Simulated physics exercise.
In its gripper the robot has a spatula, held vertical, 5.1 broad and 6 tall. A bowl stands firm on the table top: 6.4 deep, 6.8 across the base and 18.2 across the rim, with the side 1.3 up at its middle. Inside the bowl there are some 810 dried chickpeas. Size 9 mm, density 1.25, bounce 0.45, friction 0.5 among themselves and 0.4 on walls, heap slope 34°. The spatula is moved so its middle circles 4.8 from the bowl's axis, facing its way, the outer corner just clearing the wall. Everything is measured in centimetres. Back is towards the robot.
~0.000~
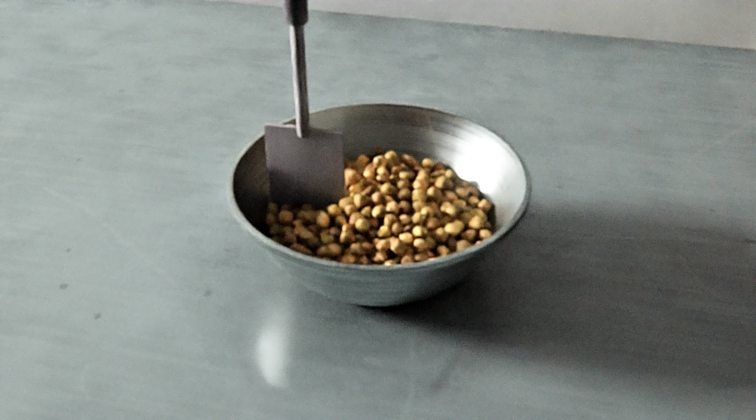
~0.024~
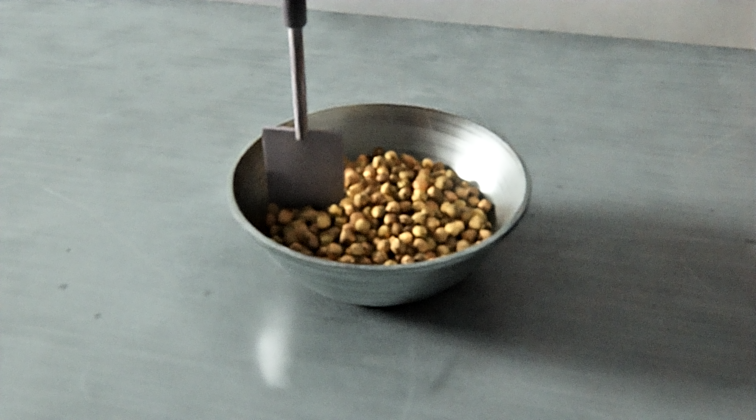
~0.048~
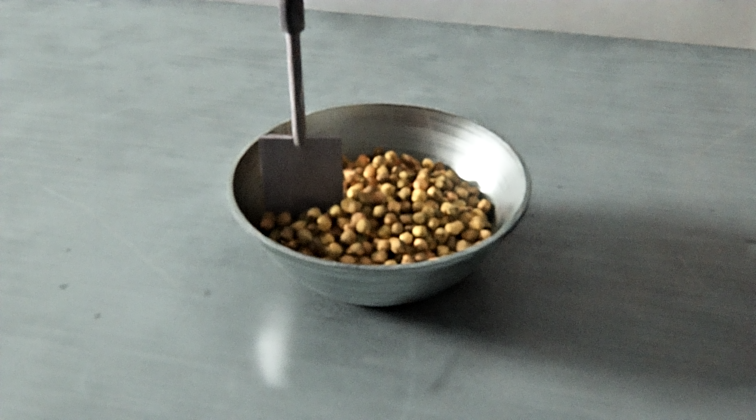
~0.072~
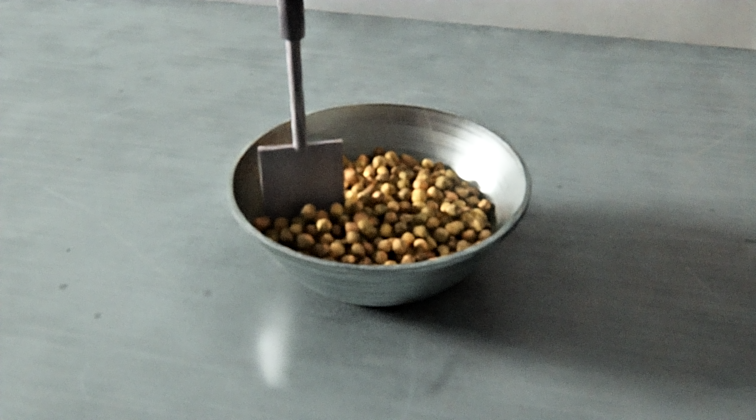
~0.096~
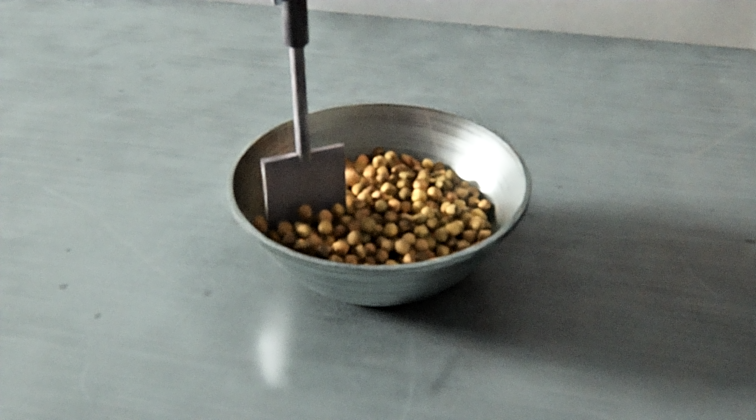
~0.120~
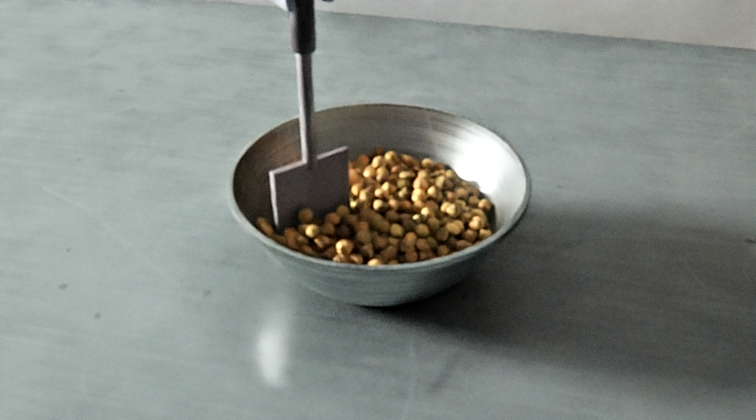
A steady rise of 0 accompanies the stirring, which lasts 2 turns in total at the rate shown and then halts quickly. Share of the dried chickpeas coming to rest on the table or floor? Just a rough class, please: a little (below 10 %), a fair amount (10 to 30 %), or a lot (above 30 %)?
A fair amount.
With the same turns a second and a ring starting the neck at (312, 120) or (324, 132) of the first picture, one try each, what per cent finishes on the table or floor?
Near 25 per cent and near 15 per cent, in that order.
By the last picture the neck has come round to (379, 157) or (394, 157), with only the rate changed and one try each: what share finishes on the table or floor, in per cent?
First try: Around 45 %; second try: Around 45 %.
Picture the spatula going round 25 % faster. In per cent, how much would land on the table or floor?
I'd expect about 30 %.
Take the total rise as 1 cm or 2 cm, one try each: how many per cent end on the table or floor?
I'd say some 10 per cent, and some 5 per cent.
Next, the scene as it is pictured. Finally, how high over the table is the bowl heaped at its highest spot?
About 7.0 centimetres.
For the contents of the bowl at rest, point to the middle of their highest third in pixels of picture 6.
(323, 229).
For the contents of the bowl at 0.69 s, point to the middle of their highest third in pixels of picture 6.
Upper-third centre: Approx. (314, 169) px.
After 0.69 s, 312° round, highest piece 9 above the table; 752 in the bowl, 37 on the table or floor, 20 in flight or on the tool.
After 1.25 s, 218° round, highest piece 8 above the table; 672 in the bowl, 128 on the table or floor, 9 in flight or on the tool.
After 1.74 s, 0° round, highest piece 7 above the table; 640 in the bowl, 169 on the table or floor.
After 2.44 s, 0° round, highest piece 7 above the table; 640 in the bowl, 169 on the table or floor.
At rest, 640 in the bowl, 169 on the table or floor. That is 21 % on the table or floor.
